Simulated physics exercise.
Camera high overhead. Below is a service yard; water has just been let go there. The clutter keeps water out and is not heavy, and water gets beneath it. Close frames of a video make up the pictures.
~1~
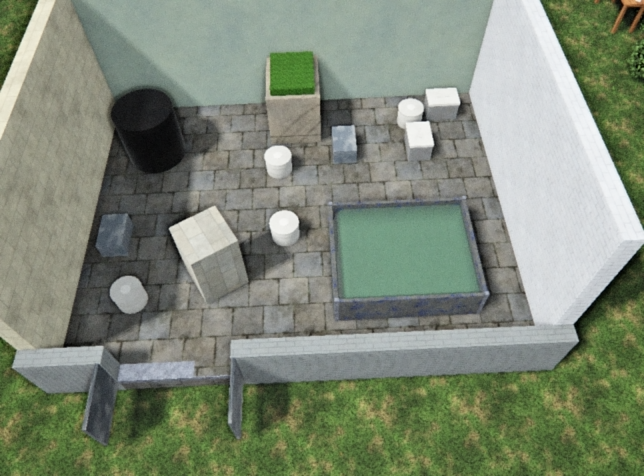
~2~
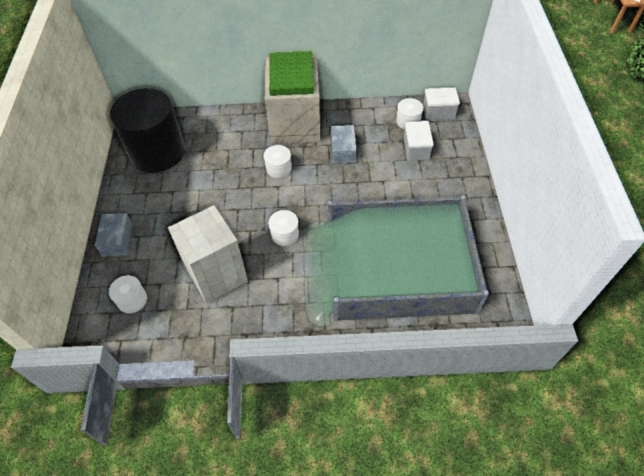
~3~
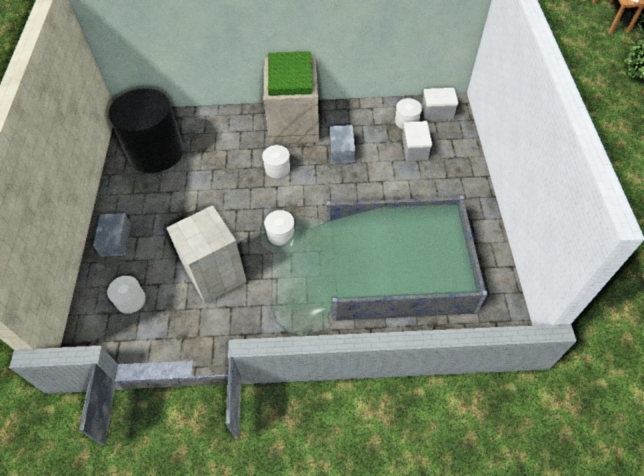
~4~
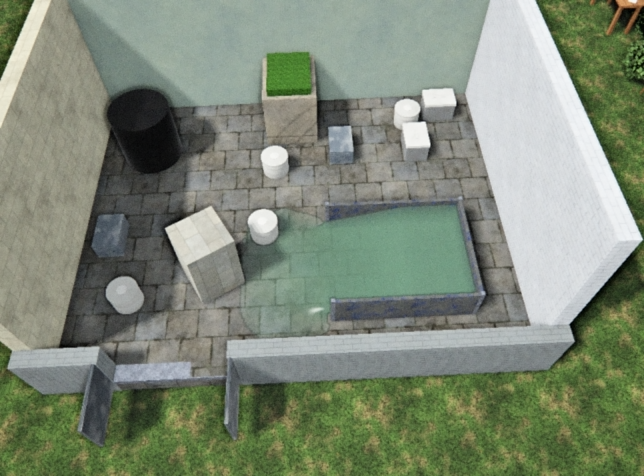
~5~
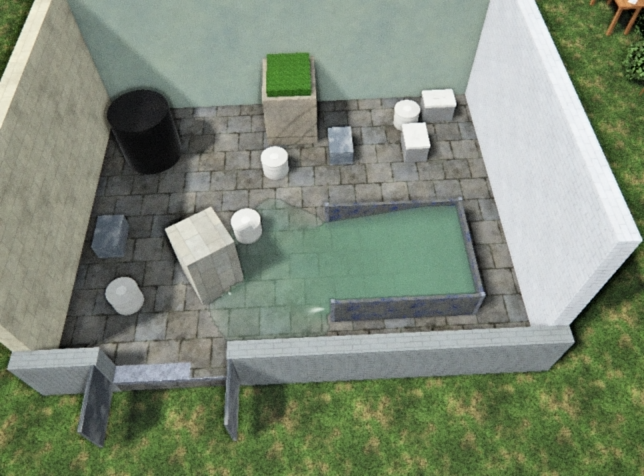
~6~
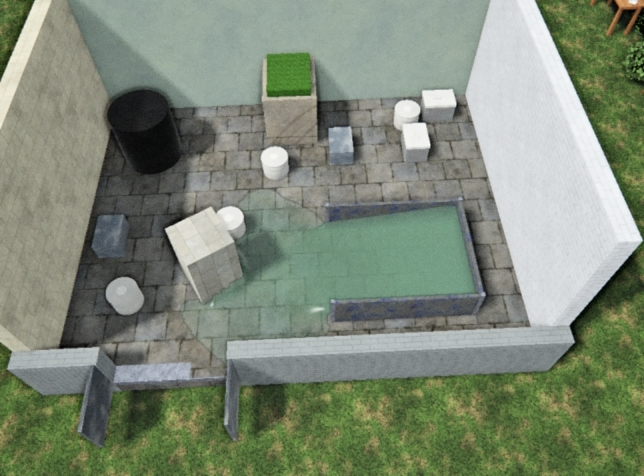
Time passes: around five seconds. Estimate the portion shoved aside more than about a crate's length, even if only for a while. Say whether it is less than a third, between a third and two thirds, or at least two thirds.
Portion: Beneath a third.
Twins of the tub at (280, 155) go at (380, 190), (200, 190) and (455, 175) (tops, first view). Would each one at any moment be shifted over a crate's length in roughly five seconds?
Stays put, shoved clear, stays put.
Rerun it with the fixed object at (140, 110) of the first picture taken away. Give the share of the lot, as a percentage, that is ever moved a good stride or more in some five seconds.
My guess is close to 10 per cent of them.
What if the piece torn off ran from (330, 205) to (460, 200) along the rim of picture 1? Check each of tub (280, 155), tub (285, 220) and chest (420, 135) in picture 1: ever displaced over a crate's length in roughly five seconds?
Result per item - displaced that far / short of that distance / displaced that far.
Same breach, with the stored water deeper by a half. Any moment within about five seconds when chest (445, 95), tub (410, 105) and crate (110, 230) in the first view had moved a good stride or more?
Per item, in order: Missed the mark; missed the mark; cleared the mark.
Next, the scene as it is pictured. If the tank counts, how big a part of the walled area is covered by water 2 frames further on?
I'd put it at around 30 in a hundred.
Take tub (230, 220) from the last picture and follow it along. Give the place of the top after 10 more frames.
Somewhere near (101, 180).
A moment on, 1 of 8 are well off their spots; 0 afloat.
Next, 1 of 8 are well off their spots; 1 afloat.
Later, 1 of 8 are well off their spots; 2 afloat.
In the end, 2 of 8 are well off their spots, and 2 have been at some point; 2 afloat.
